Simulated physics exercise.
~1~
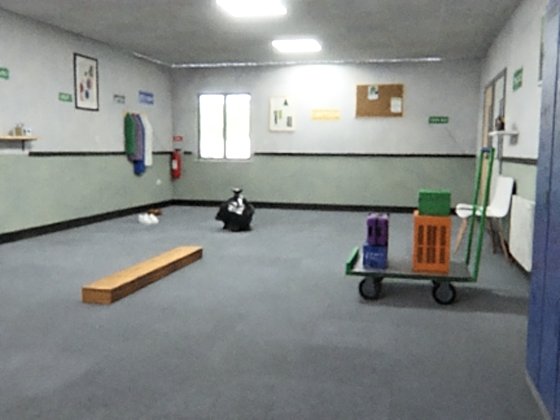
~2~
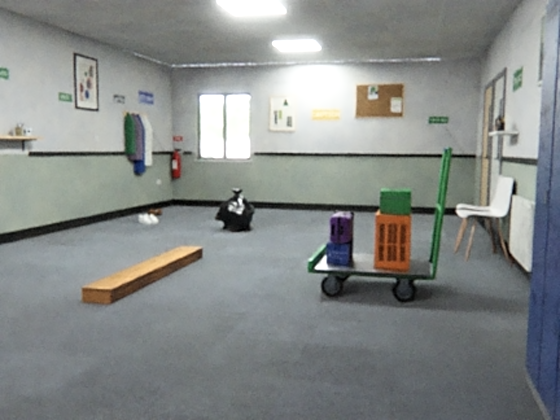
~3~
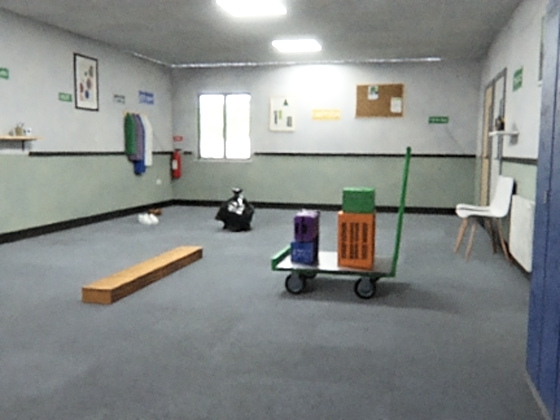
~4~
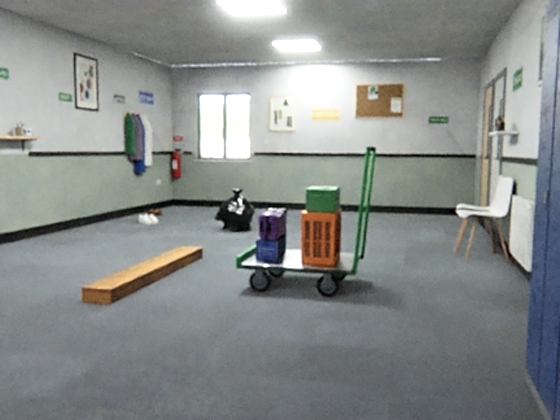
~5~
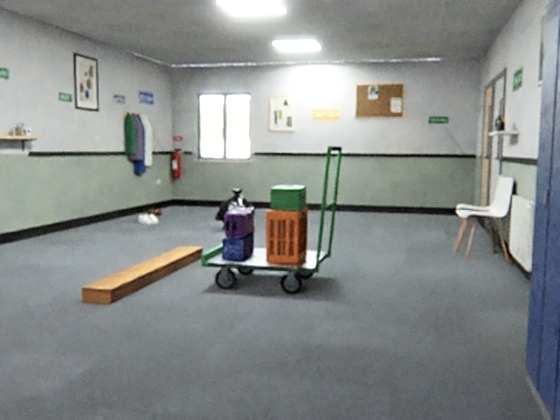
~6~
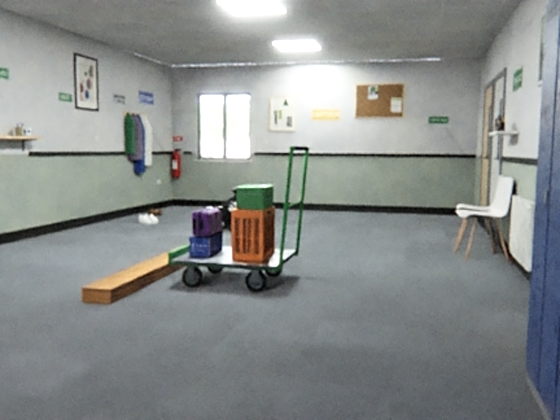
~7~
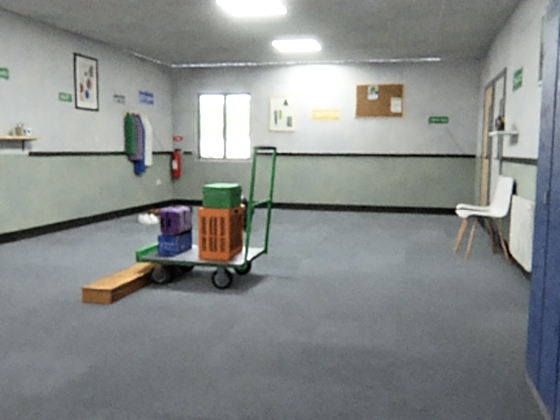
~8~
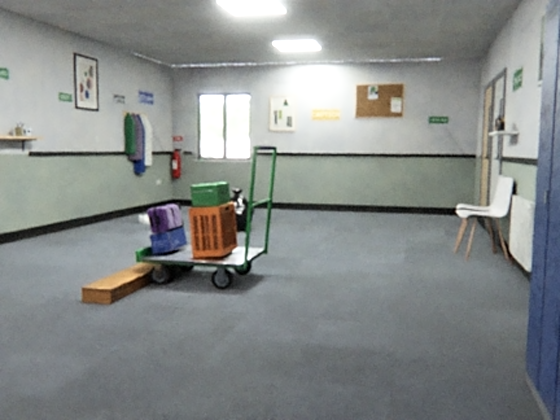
A loaded trolley rolls left, stops at the kerb, and its crates tilt but stay aboard.
